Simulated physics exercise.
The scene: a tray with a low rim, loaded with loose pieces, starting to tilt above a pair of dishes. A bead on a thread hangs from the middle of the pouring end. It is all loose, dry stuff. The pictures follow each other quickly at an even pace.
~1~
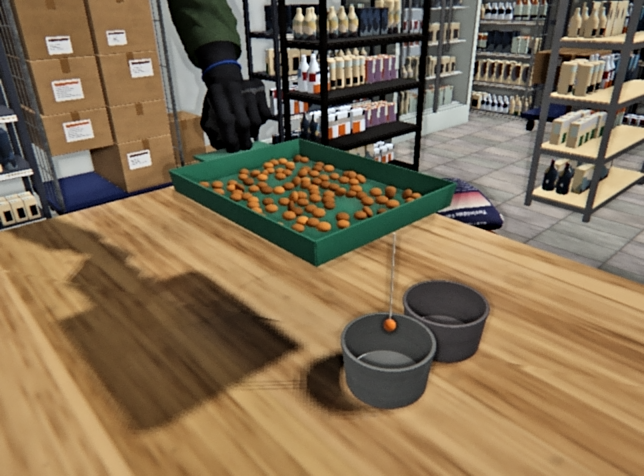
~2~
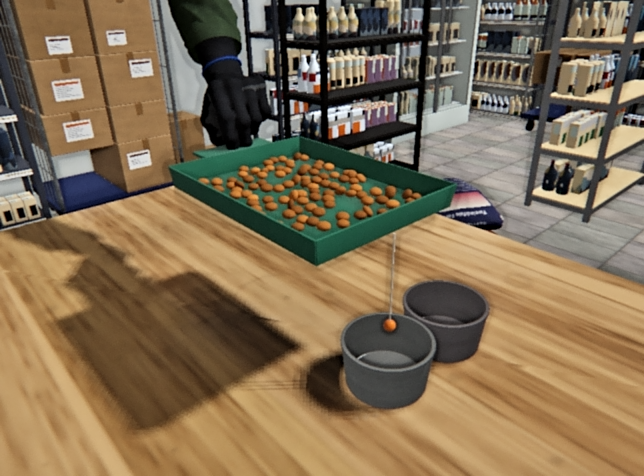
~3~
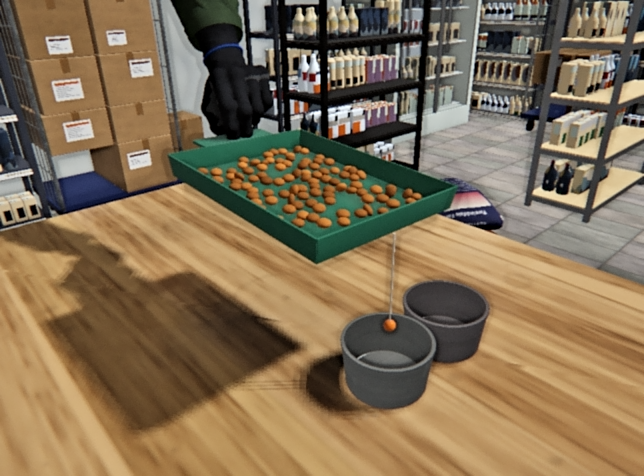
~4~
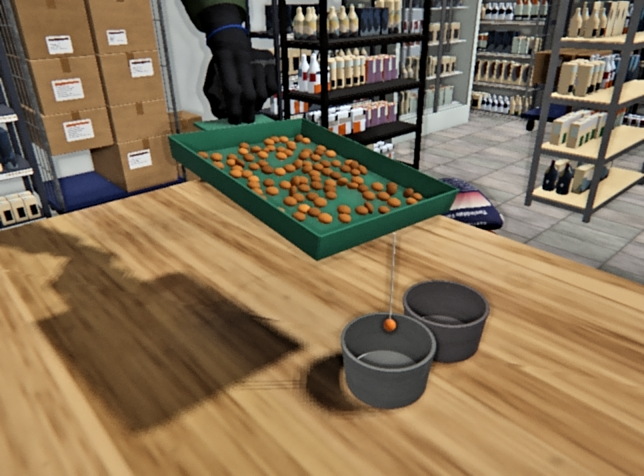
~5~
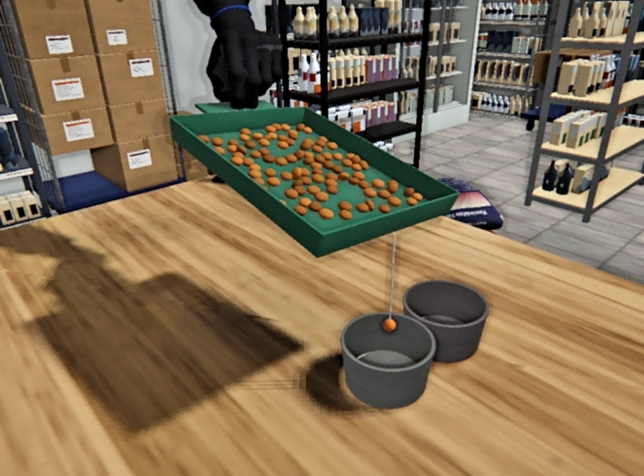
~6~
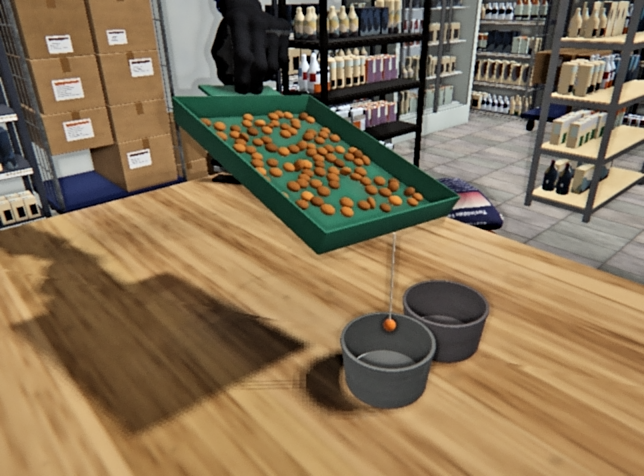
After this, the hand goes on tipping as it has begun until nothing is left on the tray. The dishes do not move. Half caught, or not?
In the dishes lies more than half of it.
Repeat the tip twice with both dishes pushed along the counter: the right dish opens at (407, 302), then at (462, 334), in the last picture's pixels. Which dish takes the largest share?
The first try: The dish on the right. The second: Right.
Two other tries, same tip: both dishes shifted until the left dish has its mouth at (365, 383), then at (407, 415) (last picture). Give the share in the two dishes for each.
About 40 and 10 per cent.
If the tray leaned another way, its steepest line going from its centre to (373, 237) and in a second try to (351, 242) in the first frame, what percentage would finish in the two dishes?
In turn 0 and 0 in a hundred.
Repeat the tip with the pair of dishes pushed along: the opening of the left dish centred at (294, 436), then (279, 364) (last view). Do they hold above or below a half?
The first try: The smaller part. The second: Under half.
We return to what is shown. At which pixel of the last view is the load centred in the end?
Close to (448, 343).
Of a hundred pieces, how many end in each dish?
The left dish has 0 per cent, the right dish has 60.
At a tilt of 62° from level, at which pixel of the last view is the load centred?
Near (406, 182).
Just after the last frame, tray tipped steeply; every one on the tray.
A moment on, tray tipped past a quarter turn; almost all on the tray; about a tenth in the right dish; just a few outside both; just a few in the air.
Further on, tray tipped past a quarter turn; about a tenth in the left dish; roughly two thirds in the right dish; roughly a third outside both.
When it is over, tray tipped past a quarter turn; about a tenth in the left dish; roughly two thirds in the right dish; roughly a third outside both.
